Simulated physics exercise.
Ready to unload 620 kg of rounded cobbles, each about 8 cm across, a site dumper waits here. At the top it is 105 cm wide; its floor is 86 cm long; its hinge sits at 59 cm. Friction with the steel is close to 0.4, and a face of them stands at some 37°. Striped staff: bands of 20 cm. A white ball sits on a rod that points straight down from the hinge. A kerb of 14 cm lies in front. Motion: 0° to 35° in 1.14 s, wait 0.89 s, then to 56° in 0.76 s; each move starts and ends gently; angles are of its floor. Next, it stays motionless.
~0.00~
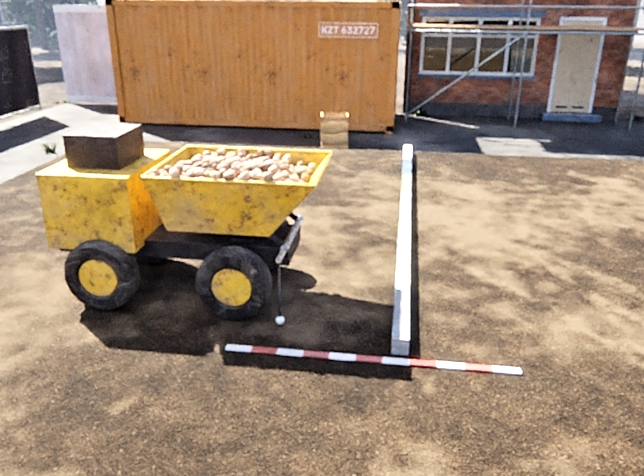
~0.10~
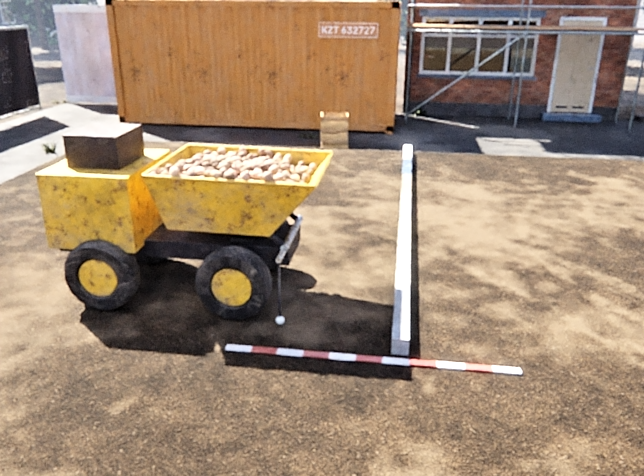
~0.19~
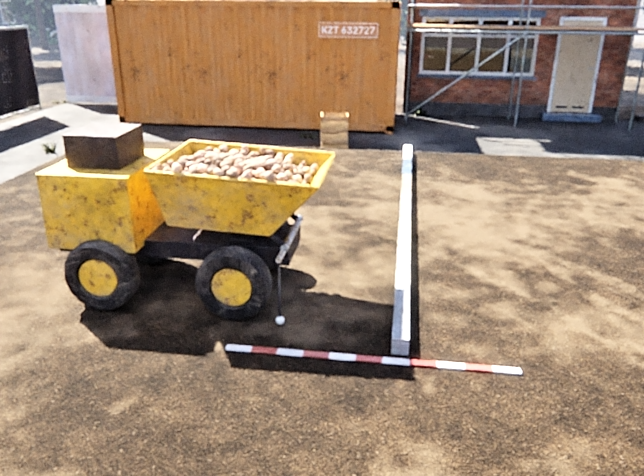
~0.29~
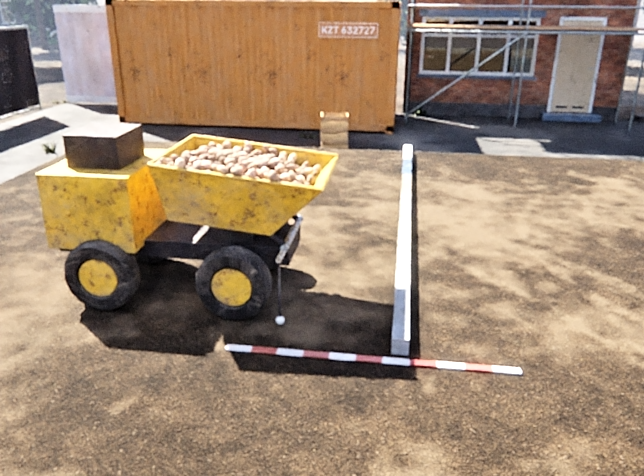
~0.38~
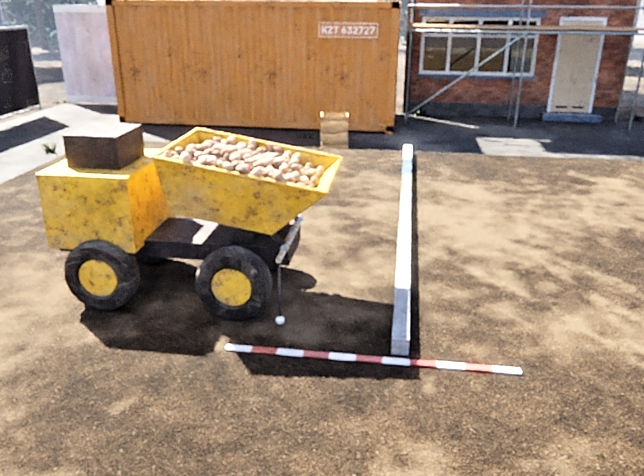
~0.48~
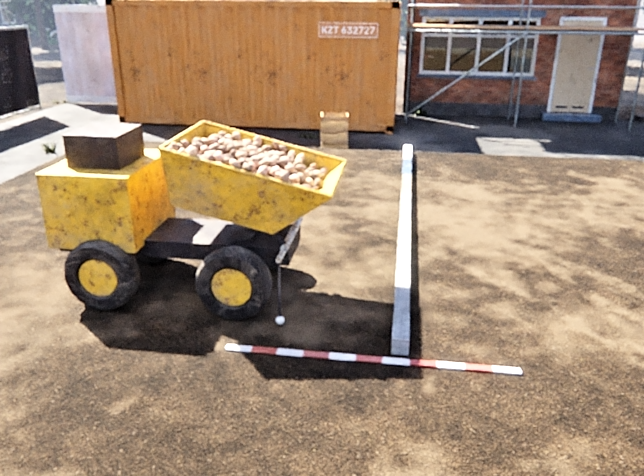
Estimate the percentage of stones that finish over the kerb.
About 25 per cent.
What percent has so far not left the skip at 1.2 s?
I'd say it's holding near 100 per cent.
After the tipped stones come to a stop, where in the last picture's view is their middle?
I'd point to around (390, 295).
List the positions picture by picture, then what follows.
In the first picture, the skip is at 0°, its lip at (314, 186); the top of the load is at (237, 161).
In the second picture, the skip is at 1°, its lip at (315, 187); the top of the load is at (229, 160); the stones move at 0.2 m/s on average.
In the third picture, lip at (318, 188), floor tilted 3°, highest stones at (222, 157); the stones move at 0.3 m/s on average.
In the fourth picture, lip at (322, 190), floor tilted 6°, highest stones at (215, 152); the stones move at 0.4 m/s on average.
In the fifth picture, lip at (326, 193), floor tilted 9°, highest stones at (214, 147); the stones move at 0.5 m/s on average.
In the sixth picture, lip at (331, 197), floor tilted 13°, highest stones at (217, 141); the stones move at 0.5 m/s on average.
After 0.9 s the floor is at 30°; 100 % in the skip; the foremost stones are at (331, 198).
After 1.2 s the floor is at 35°; 100 % in the skip; the foremost stones are at (350, 205).
After 3.2 s the floor is at 56°; 85 % in the skip, 14 % on this side of the kerb, 1 % over the kerb; the foremost stones are at (421, 294).
After 5.8 s the floor is at 56°; 37 % in the skip, 39 % on this side of the kerb, 24 % over the kerb; the foremost stones are at (554, 290).
